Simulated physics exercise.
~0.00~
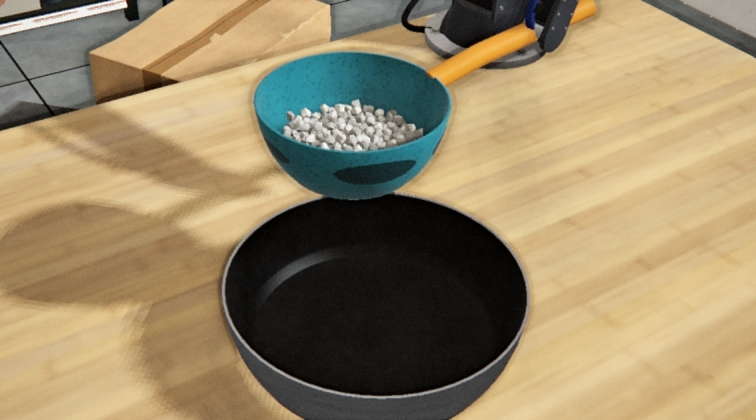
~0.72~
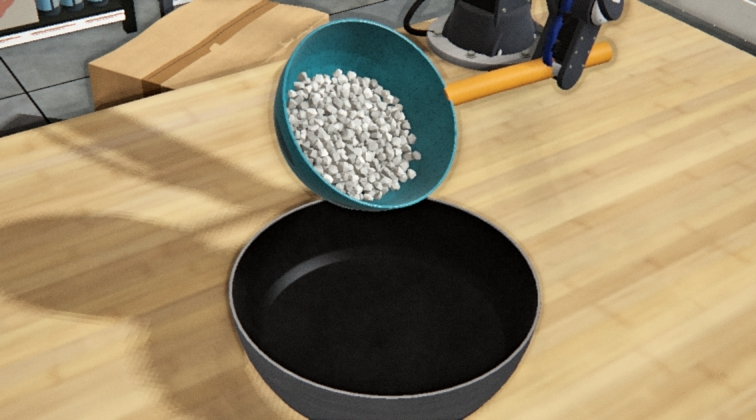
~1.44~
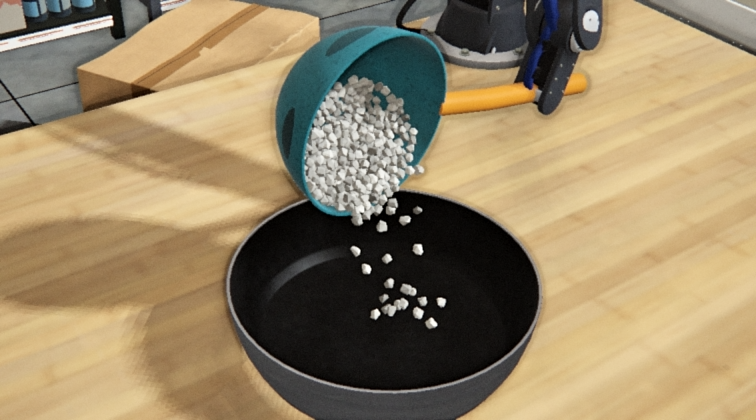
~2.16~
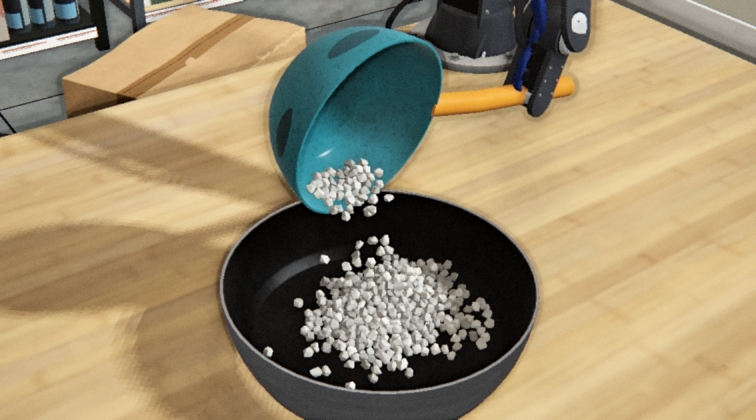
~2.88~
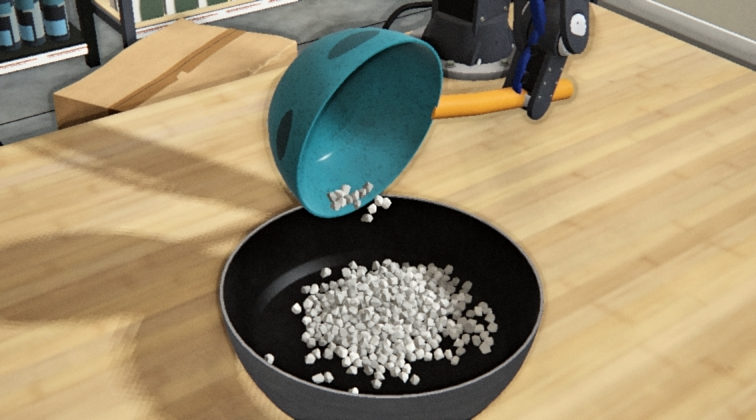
A robot arm tipped a teal ladle with an orange handle over a black pan, and its white bits of litter tumbled out, slowly at first, then heavily, leaving a loose pile in the pan and only a few bits by the ladle's rim.
